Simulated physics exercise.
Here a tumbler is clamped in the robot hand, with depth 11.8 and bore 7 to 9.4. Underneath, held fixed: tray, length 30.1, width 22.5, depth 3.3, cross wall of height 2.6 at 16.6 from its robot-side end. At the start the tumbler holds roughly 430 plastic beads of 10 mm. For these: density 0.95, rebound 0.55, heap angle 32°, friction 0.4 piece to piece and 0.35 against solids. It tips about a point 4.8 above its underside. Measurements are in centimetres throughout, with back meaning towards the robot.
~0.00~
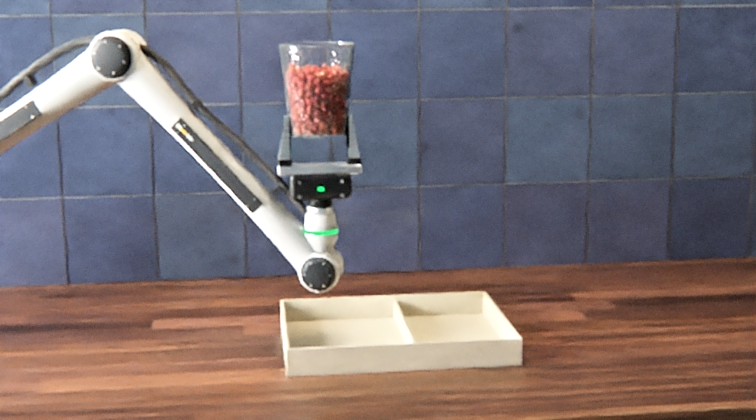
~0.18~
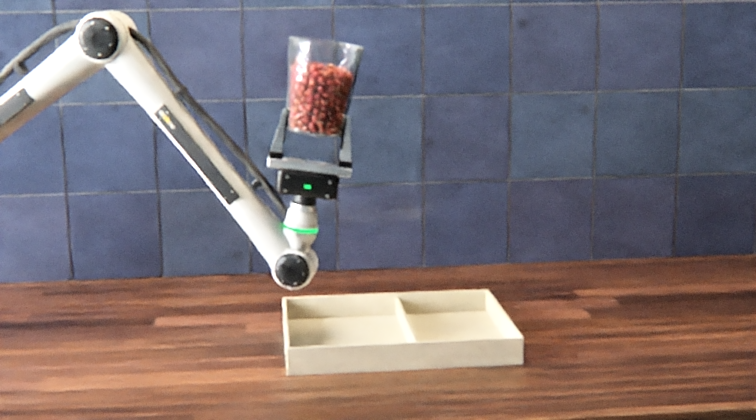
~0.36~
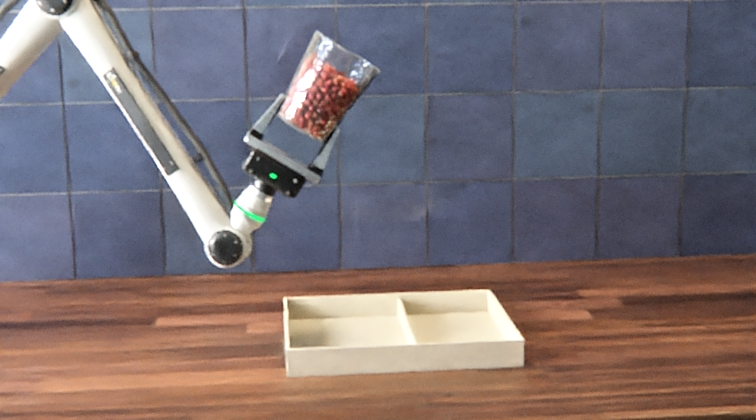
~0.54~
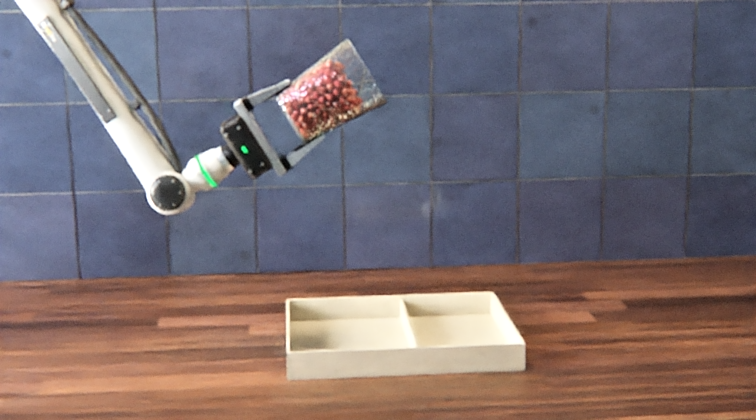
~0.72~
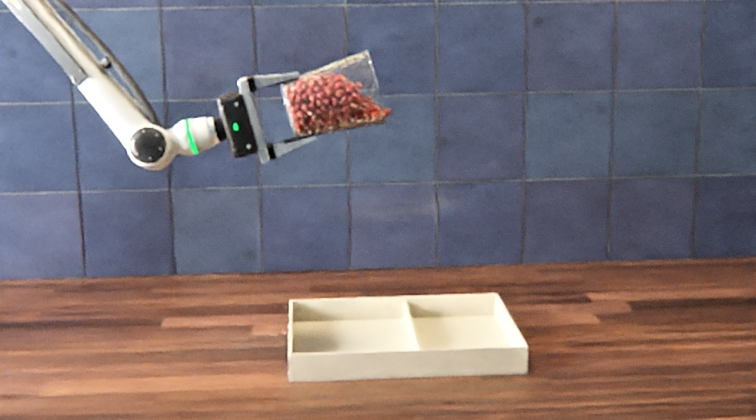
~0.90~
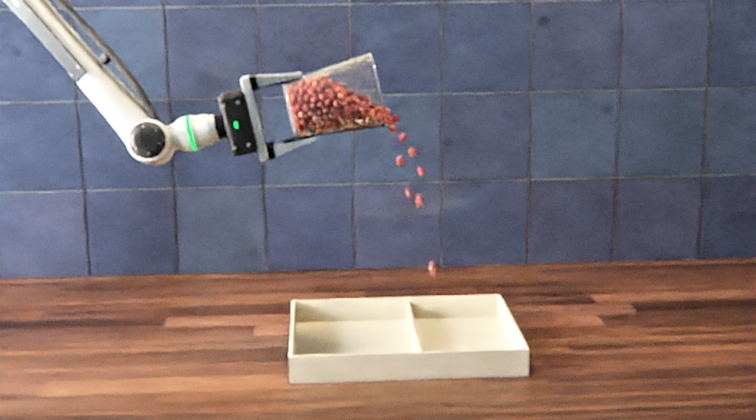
A robot arm tilts a clear tumbler to the right and a few red beads fall out.
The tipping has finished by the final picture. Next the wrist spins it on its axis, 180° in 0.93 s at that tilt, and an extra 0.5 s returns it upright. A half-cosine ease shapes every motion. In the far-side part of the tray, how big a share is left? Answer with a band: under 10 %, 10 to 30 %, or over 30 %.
Between 10 and 30 %.
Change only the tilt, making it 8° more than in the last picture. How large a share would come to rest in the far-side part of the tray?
In that case I'd expect around 40 per cent.
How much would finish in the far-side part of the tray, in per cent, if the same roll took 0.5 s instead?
Expected share: Some 15 %.
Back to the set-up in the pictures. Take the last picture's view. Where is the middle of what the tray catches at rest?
I'd mark it about (467, 338) in the last picture.
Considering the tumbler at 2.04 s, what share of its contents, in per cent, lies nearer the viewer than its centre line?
Estimated share: About 40 %.
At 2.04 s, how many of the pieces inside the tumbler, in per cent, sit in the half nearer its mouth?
Mouth-half share: Approx. 35 in a hundred.
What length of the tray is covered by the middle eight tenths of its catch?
18 cm or thereabouts.
By 1.47 s, tipped 78°, highest piece 37 above the table; 381 in the tumbler, 13 in the far-side part, 9 in the robot-side part, 2 on the table or floor, 27 in flight or on a rim.
By 2.04 s, tipped 48°, highest piece 37 above the table; 331 in the tumbler, 69 in the far-side part, 14 in the robot-side part, 6 on the table or floor, 12 in flight or on a rim.
By 2.53 s, upright, highest piece 40 above the table; 330 in the tumbler, 74 in the far-side part, 17 in the robot-side part, 9 on the table or floor, 2 in flight or on a rim.
By 3.23 s, upright, highest piece 40 above the table; 330 in the tumbler, 74 in the far-side part, 18 in the robot-side part, 9 on the table or floor, 1 in flight or on a rim.
Final count, 330 in the tumbler, 74 in the far-side part, 18 in the robot-side part, 9 on the table or floor, 1 in flight or on a rim. That is 17 % in the far-side part of the tray.
